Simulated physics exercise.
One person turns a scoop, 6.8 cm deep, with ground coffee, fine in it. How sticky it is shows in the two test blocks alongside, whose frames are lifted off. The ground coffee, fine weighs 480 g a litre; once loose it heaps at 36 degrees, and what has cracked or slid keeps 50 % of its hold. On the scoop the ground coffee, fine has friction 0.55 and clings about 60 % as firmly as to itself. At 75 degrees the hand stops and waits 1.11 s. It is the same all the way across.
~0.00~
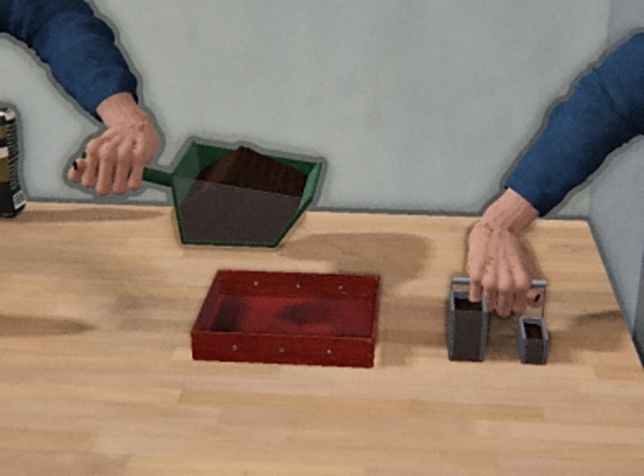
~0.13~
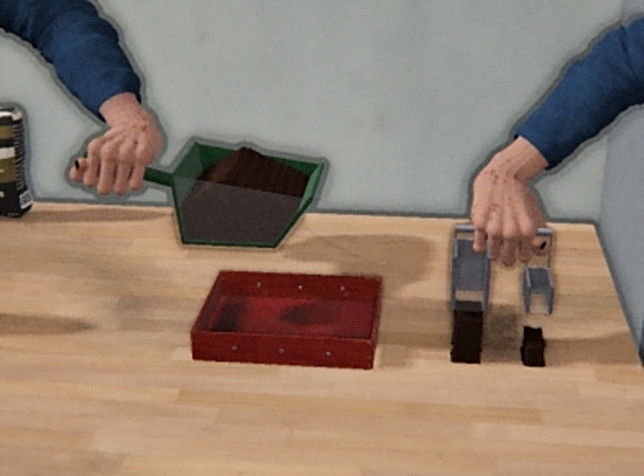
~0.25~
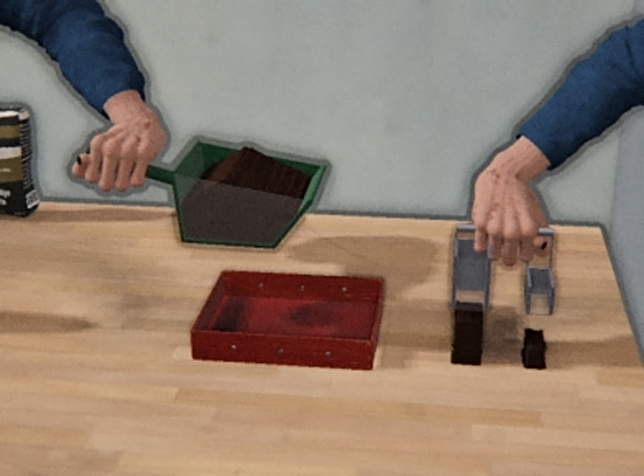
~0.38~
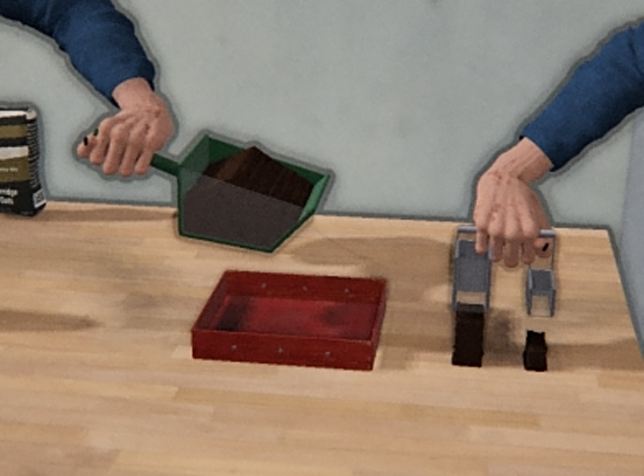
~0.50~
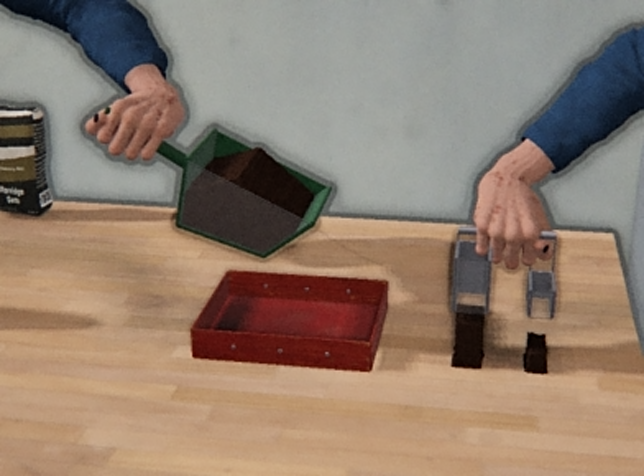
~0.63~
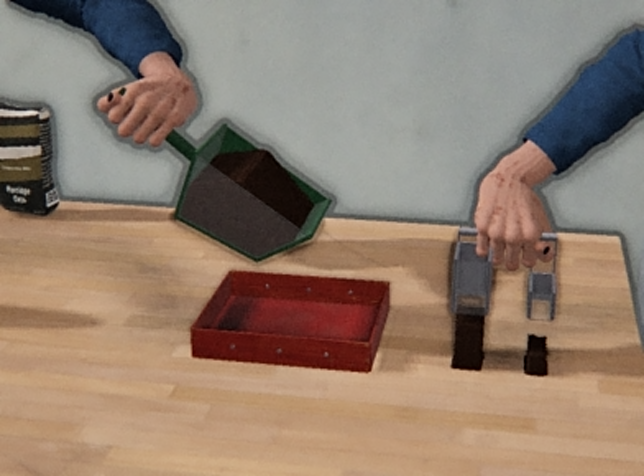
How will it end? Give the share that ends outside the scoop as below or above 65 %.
The result is below 65 %.
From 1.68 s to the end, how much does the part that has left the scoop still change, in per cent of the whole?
Some 1 per cent.
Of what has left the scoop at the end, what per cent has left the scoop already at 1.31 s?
Some 0 per cent.
After 0.94 s, the scoop is at 49 degrees and 0 % has left it.
After 1.31 s, the scoop is at 74 degrees and 0 % has left it.
After 1.68 s, the scoop is at 75 degrees and 50 % has left it.
After 2.05 s, the scoop is at 75 degrees and 50 % has left it.
After 2.44 s, at the end, the scoop is at 75 degrees and 51 % has left it.
